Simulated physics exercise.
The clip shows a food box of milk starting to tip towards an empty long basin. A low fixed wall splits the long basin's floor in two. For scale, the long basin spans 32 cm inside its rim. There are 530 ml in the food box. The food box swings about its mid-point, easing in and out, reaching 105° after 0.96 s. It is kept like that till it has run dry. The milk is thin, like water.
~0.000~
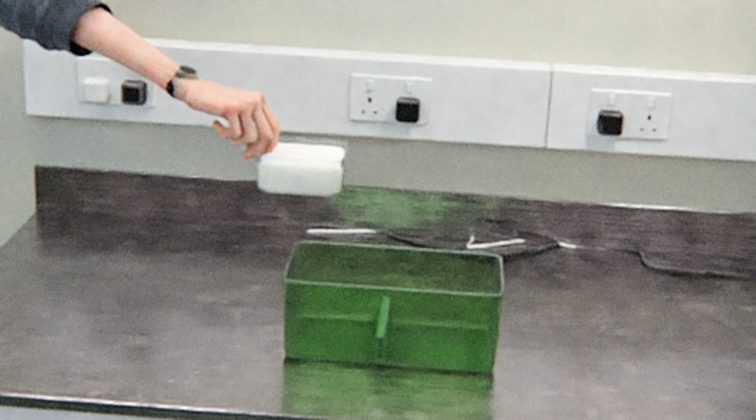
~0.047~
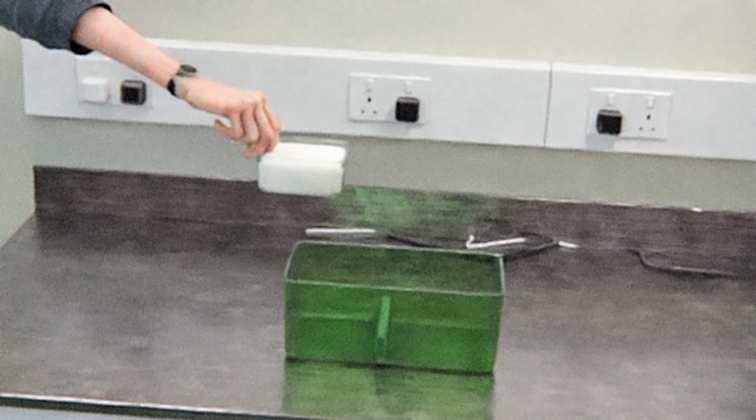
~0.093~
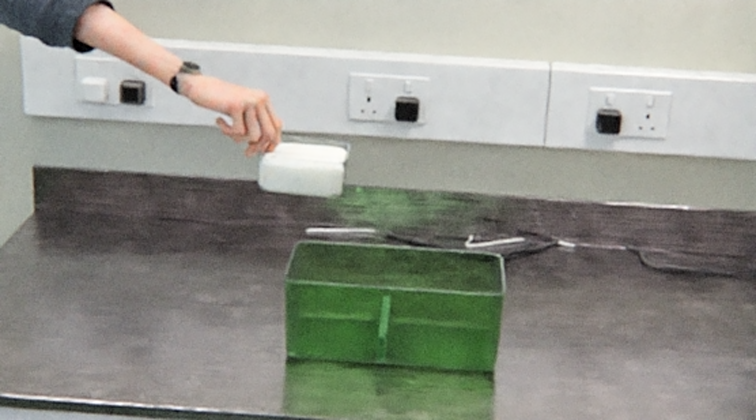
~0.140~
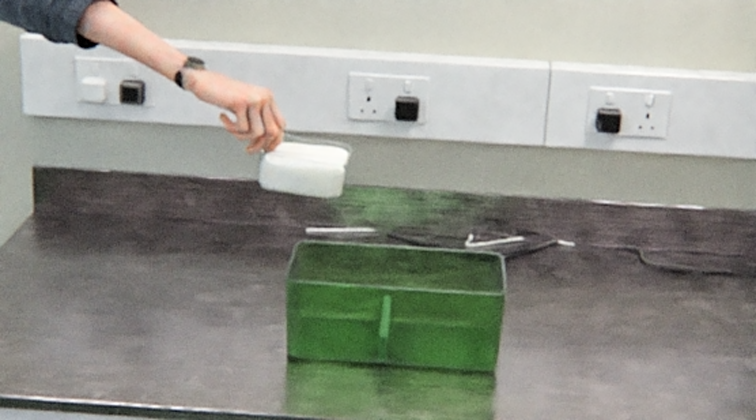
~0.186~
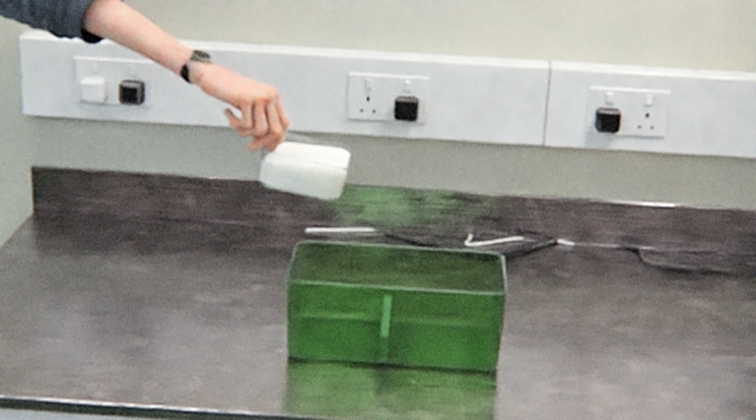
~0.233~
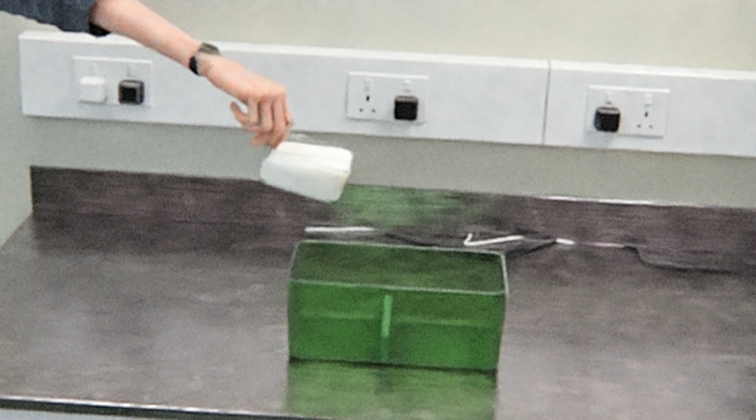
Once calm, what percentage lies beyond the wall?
Roughly 60 per cent is past the wall.
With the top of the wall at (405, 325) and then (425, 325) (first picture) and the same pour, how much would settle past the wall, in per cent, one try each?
First 10, then 15 per cent.
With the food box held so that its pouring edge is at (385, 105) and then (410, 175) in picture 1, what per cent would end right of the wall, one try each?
In turn about 85 and 95 per cent.
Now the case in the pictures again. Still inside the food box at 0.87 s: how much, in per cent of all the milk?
About 5 per cent.
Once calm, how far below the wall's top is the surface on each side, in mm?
Left about 32 mm, right about 28 mm.
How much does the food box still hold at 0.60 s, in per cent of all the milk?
Near 30 in a hundred.
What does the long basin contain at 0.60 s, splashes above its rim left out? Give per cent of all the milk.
Some 24 per cent.
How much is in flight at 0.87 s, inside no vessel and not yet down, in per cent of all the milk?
About 7 per cent.
By 0.60 s the tilt is 73° and 30 per cent is still to pour, 6 is left of the wall and 19 right of it.
By 0.87 s the tilt is 103° and 5 per cent is still to pour, 29 is left of the wall and 60 right of it.
By 1.15 s the tilt is 105° and 0 per cent is still to pour, 39 is left of the wall and 60 right of it.
By 1.46 s the tilt is 105° and 0 per cent is still to pour, 39 is left of the wall and 60 right of it.
At rest 39 per cent lies left of the wall, 60 right of it and 1 outside.
